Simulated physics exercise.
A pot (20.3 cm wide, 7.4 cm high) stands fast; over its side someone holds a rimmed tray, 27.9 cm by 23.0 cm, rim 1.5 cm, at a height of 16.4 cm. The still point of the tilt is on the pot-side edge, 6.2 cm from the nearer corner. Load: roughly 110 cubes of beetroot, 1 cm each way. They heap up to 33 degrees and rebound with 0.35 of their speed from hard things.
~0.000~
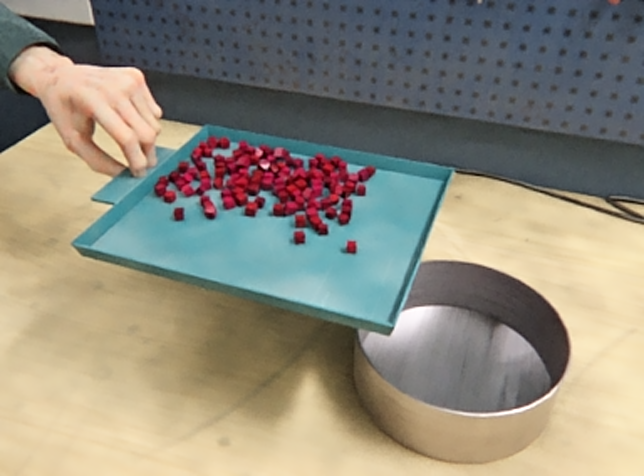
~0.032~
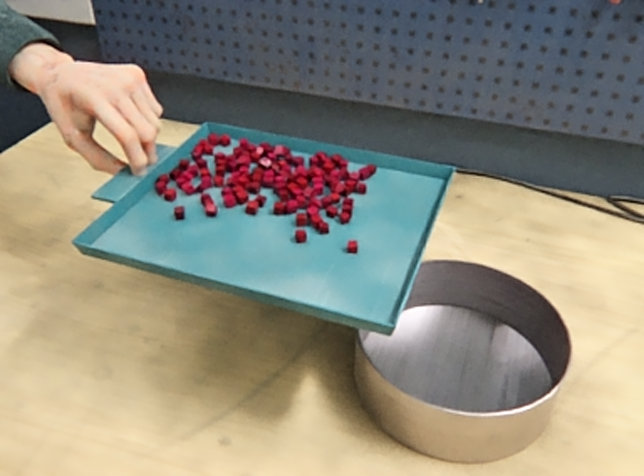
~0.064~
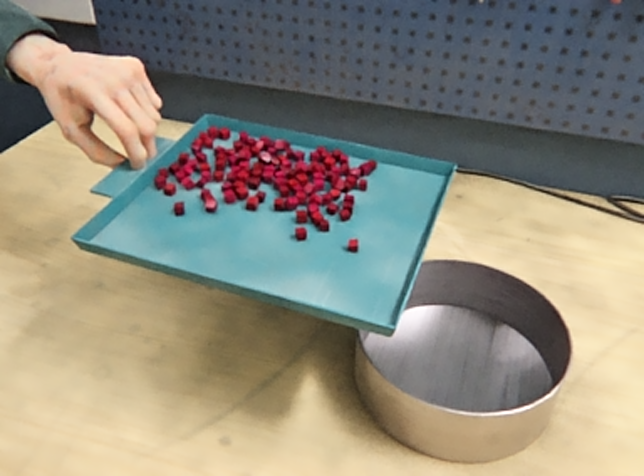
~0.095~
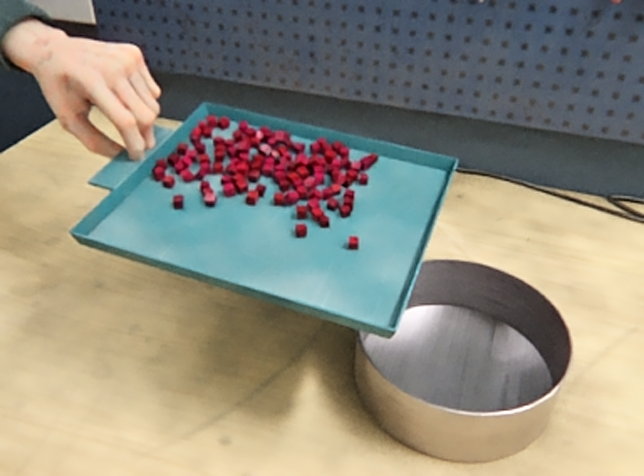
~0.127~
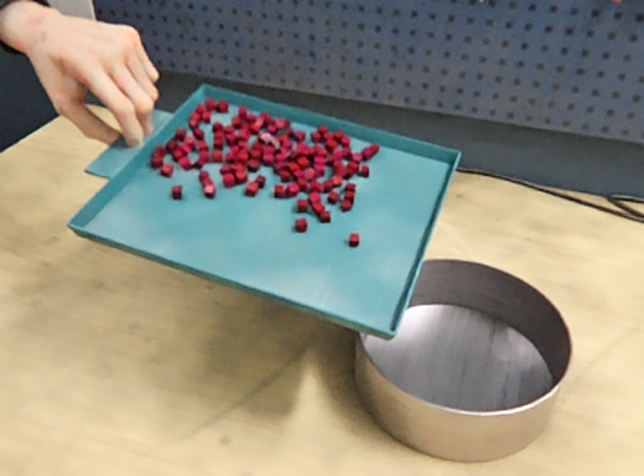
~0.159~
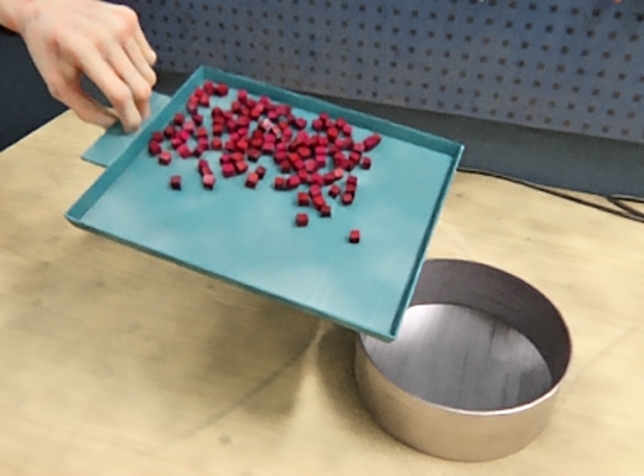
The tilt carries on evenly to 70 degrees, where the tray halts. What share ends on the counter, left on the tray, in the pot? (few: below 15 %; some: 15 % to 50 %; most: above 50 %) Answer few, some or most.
Counter most, tray few, pot few.
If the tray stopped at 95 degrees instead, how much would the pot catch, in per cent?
It would be near 0 per cent.
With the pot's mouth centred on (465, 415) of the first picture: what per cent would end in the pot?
Some 70 per cent.
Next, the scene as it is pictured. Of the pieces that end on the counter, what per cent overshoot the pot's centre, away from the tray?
Roughly 60 per cent.
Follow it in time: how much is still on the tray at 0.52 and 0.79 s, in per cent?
In turn: 100, 10.
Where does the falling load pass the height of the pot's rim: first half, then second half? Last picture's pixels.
At about (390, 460), then at (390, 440).
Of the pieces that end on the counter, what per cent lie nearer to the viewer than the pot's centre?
Roughly 100 per cent.
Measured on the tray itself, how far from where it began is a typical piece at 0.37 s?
About 0 cm.
After 0.37 s, tilt 42 degrees; the tray holds 100 %, the pot 0 %.
After 0.52 s, tilt 62 degrees; the tray holds 100 %, the pot 0 %.
Then, at 0.79 s, tilt 70 degrees; the tray holds 10 %, the pot 0 %.
By 2.1 s all is still; counter 95 %, tray 5 %, pot 0 %.
